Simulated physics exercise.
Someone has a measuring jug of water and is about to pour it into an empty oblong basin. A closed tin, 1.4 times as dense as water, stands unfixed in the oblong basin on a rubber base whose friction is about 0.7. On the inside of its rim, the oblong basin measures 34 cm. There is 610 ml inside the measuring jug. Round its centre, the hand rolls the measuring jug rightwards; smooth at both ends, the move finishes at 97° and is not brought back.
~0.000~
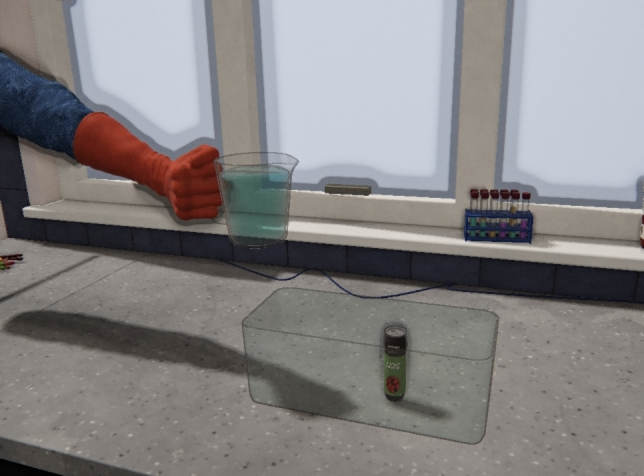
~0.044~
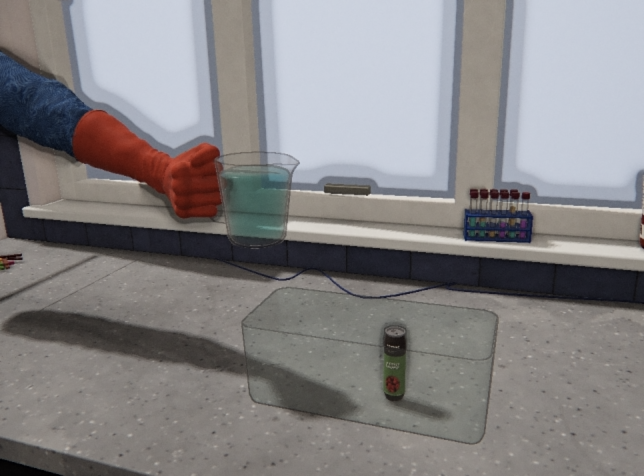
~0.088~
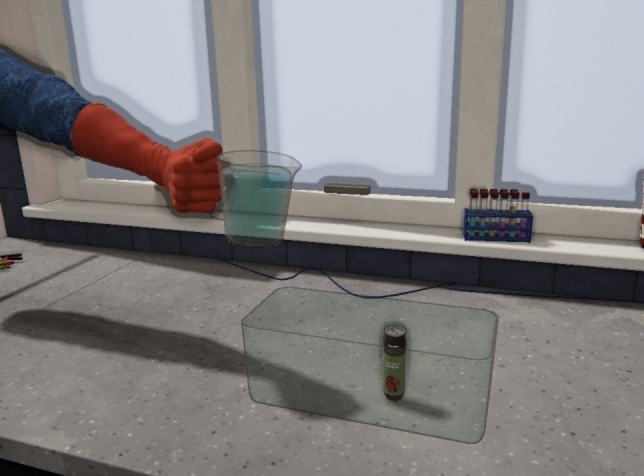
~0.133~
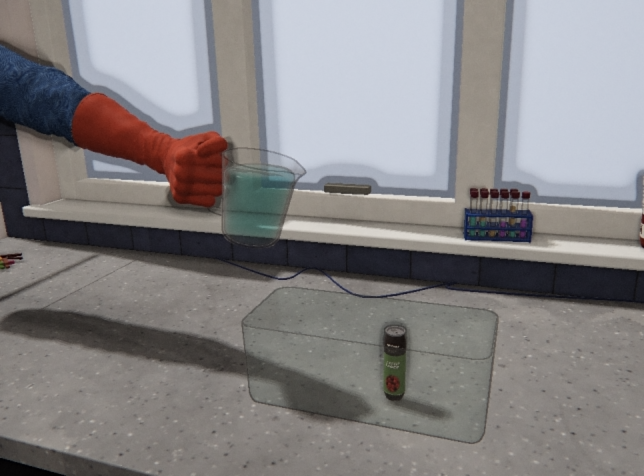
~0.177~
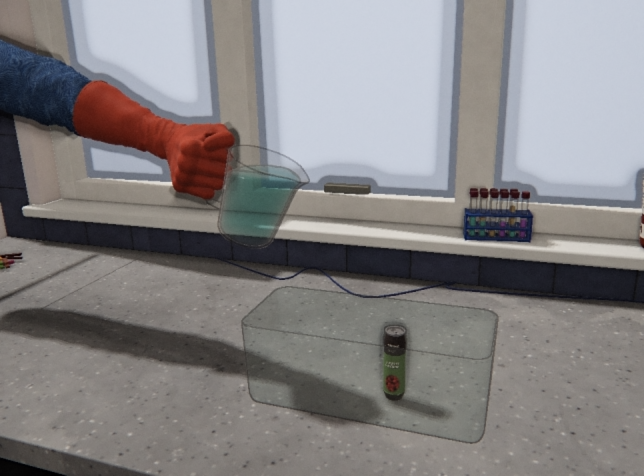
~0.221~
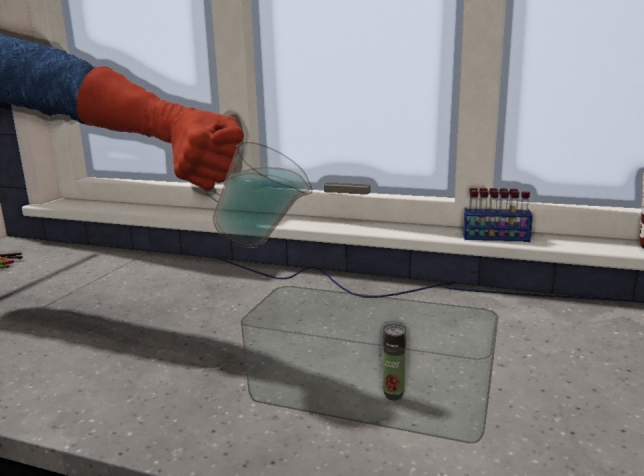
A speckled grey countertop below bright, pale-framed windows is seen from slightly above by a still camera. An orange-red gloved hand with a blue sleeve holds a clear jug of teal water at left, above and behind a transparent oblong basin around a green, dark-topped tin, with a rack of red-capped tubes on the sill. The hand, nearly still at first, smoothly tilts the jug rightwards, the water shifting inside.
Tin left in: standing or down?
Standing.
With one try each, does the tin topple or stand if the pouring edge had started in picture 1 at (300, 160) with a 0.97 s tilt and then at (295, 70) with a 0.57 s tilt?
First it stays on its base; then it tips over.
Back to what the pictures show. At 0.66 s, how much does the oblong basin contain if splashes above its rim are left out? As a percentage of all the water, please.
Value: Approx. 60 %.
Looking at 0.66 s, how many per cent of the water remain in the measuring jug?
Close to 18 in a hundred.
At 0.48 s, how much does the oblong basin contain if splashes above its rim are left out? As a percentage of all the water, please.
I reckon close to 12 percent of it.
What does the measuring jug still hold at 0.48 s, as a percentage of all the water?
56 %.
After 0.48 s the tilt is 91° and 57 per cent is still to pour; the tin stands where it began.
After 0.66 s the tilt is 97° and 18 per cent is still to pour; the tin stands where it began.
After 0.86 s the tilt is 97° and 4 per cent is still to pour; the tin stands where it began.
After 1.07 s the tilt is 97° and 1 per cent is still to pour; the tin stands where it began.
In the end the tin stands where it began.
